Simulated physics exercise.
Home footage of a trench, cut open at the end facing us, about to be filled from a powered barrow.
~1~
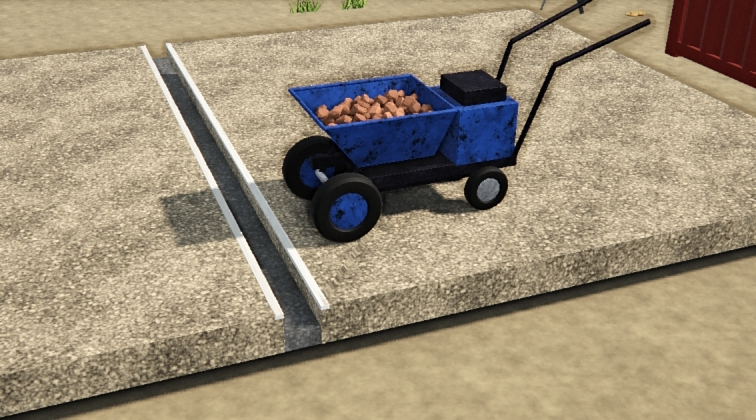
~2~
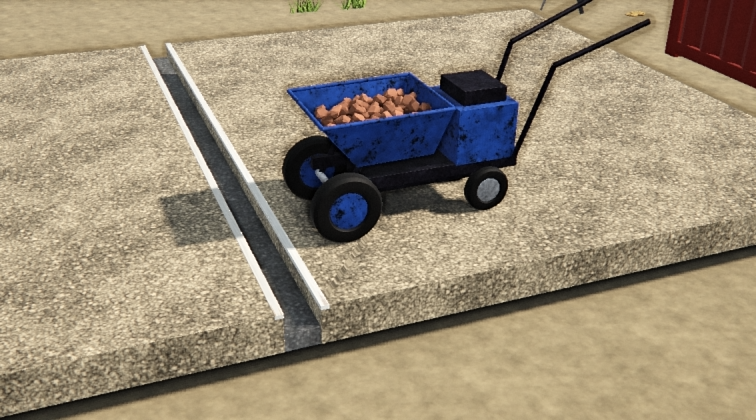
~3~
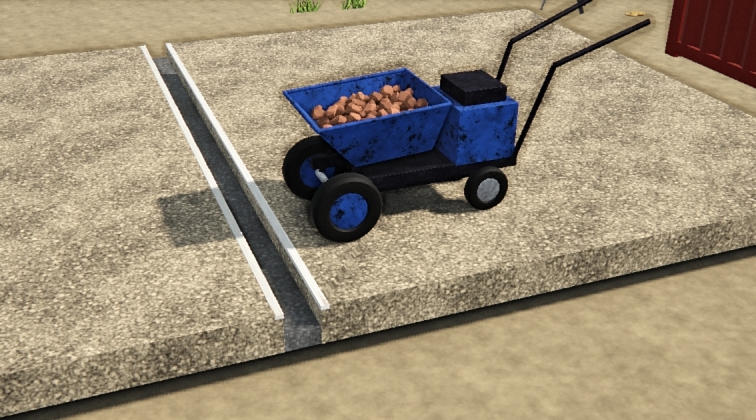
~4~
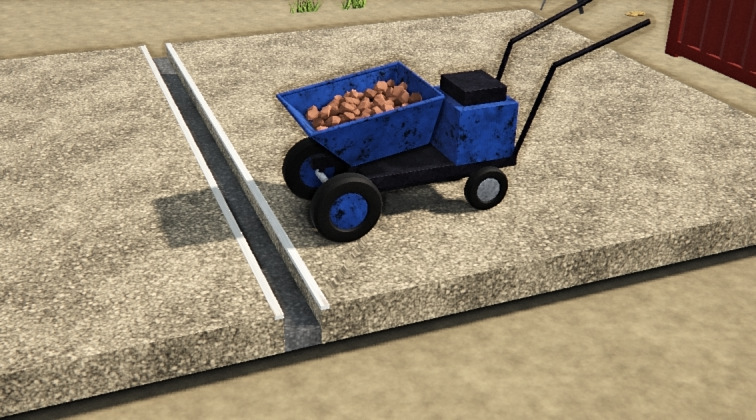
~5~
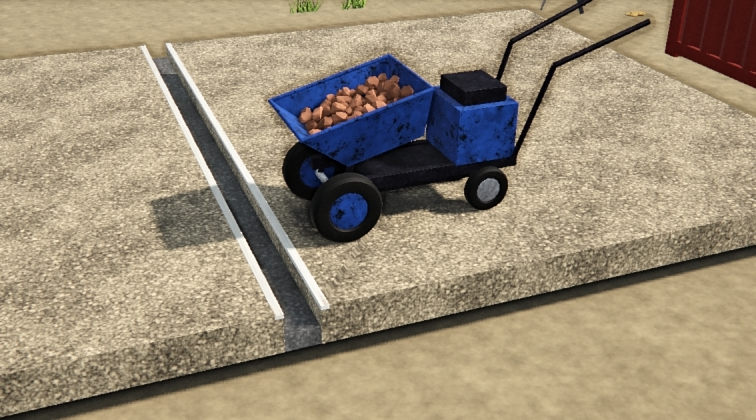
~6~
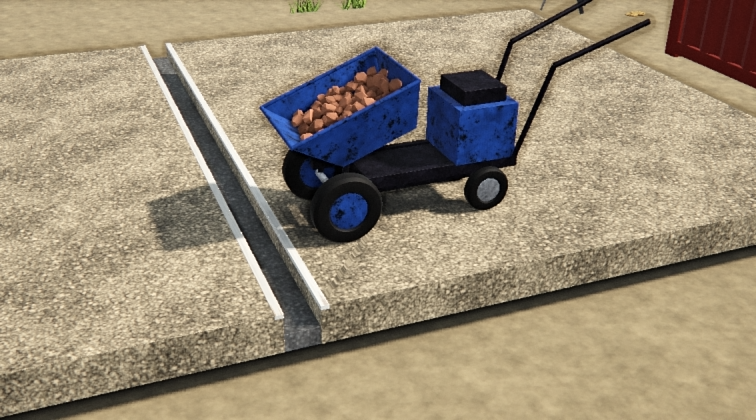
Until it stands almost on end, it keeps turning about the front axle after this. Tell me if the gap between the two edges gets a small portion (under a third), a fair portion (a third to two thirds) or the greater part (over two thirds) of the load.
It gets a small portion.
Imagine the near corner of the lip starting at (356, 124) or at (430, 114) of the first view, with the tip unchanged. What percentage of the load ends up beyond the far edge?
40 % and 0 %, in that order.
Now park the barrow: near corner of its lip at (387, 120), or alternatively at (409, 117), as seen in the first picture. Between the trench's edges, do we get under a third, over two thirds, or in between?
First: One to two thirds. Second: The middle third.
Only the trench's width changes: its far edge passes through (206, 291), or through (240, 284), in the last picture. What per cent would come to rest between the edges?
You'd get 90 % in the first case and 50 % in the second.
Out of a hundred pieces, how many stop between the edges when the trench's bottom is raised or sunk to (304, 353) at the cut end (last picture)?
I'd guess about 10 %.
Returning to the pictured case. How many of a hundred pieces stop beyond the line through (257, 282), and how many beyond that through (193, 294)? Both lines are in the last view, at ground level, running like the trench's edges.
I'd put it near 80 in a hundred, then near 30 in a hundred.
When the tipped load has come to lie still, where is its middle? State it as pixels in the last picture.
Last view, resting centre - approx. (199, 236).
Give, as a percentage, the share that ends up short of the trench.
Roughly 0 percent.
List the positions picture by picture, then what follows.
Lip of the skip (324, 129), level; top of the load (375, 112), lumps of rubble; first edge of the trench (305, 272); far edge (262, 280), the trench under half as wide as the skip, and about half as deep as wide, in the first picture.
Lip of the skip (322, 130), tipped barely; top of the load (374, 111), in the second picture.
Lip of the skip (318, 132), tipped barely; top of the load (384, 104), in the third picture.
Lip of the skip (311, 135), tipped a little; top of the load (390, 101), in the fourth picture.
Lip of the skip (302, 141), tipped a little; top of the load (382, 96), in the fifth picture.
Lip of the skip (292, 148), tipped clearly; top of the load (381, 96); first edge of the trench (305, 272); far edge (262, 280), in the sixth picture.
Just after the last frame, skip tipped steeply; every one in the skip.
A moment on, skip tipped right over; roughly two thirds in the skip; roughly a third beyond it; just a few falling.
Further on, skip tipped right over; about a tenth in the skip; about a tenth in or heaped over the trench; the larger part beyond it.
When it is over, skip tipped right over; about a tenth in the skip; about a tenth in or heaped over the trench; the larger part beyond it.
